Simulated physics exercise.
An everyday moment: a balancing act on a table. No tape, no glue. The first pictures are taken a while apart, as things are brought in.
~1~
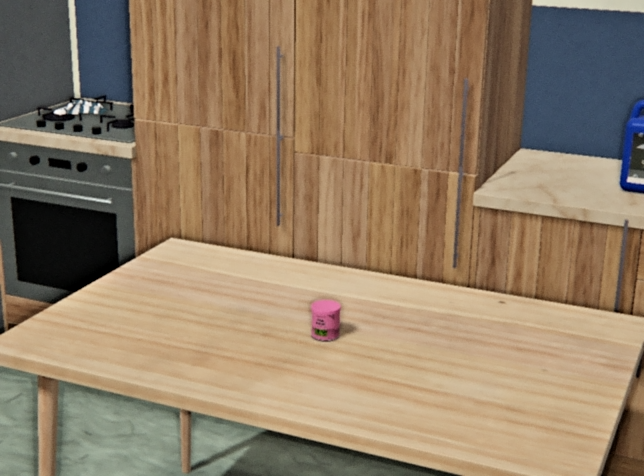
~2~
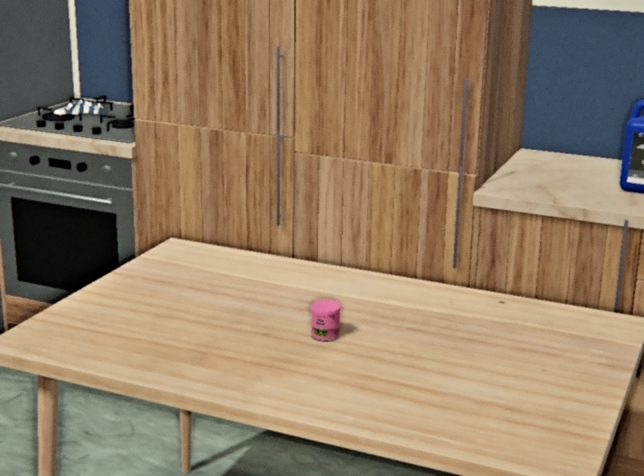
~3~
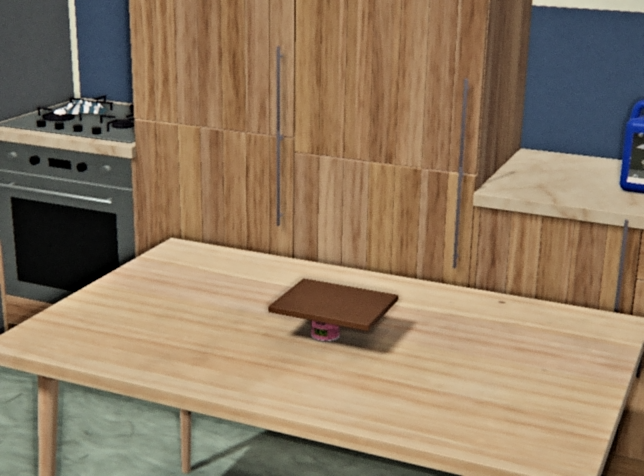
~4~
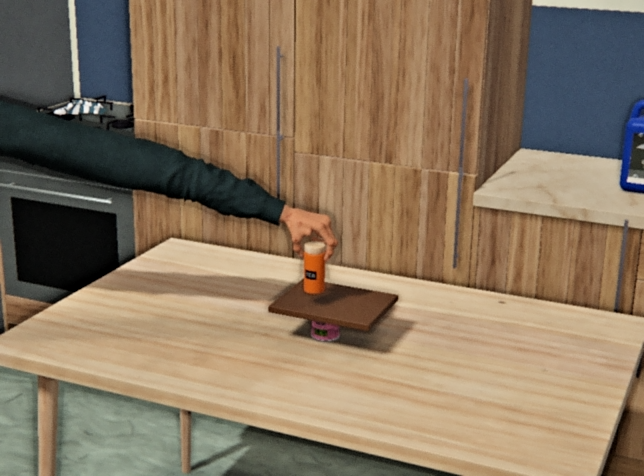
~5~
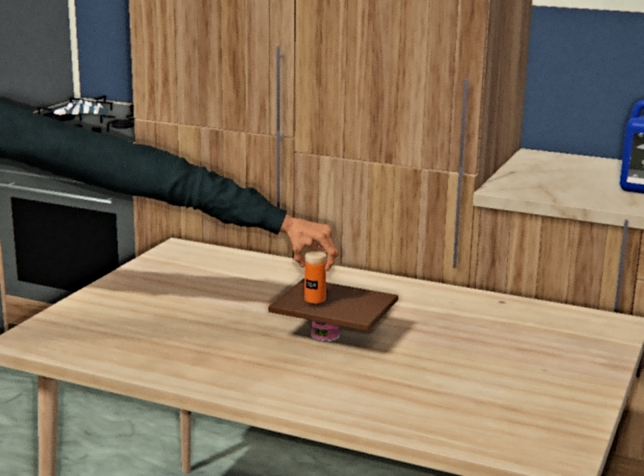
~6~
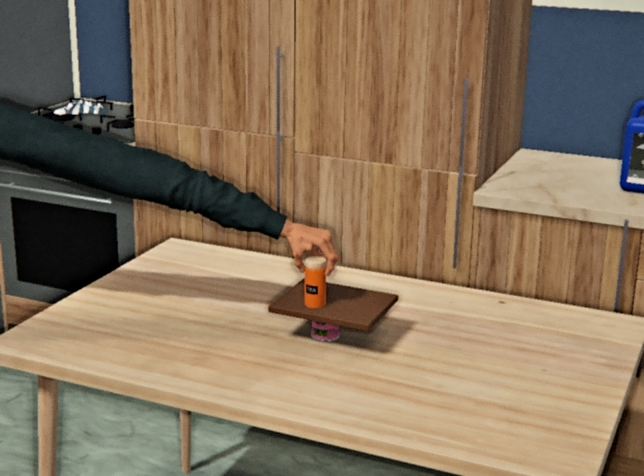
The clip shows a small pink container on a wooden table, then a flat brown lid resting on top of it. A dark-sleeved arm reaches in from the left and lowers an orange shaker onto the lid, keeping hold of it.
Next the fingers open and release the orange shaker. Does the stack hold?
Here the stack holds.
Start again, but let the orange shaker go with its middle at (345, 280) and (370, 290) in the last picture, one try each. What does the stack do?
First, it stays up; second, it loses its balance.
Then, 0.20 s later than the last frame, all is still.
Then, 0.40 s later than the last frame, orange shaker resting near (315, 283).
When it is over, all 3 as before. End places, in pixels of the last picture, orange shaker near (315, 283). The stack stays up.
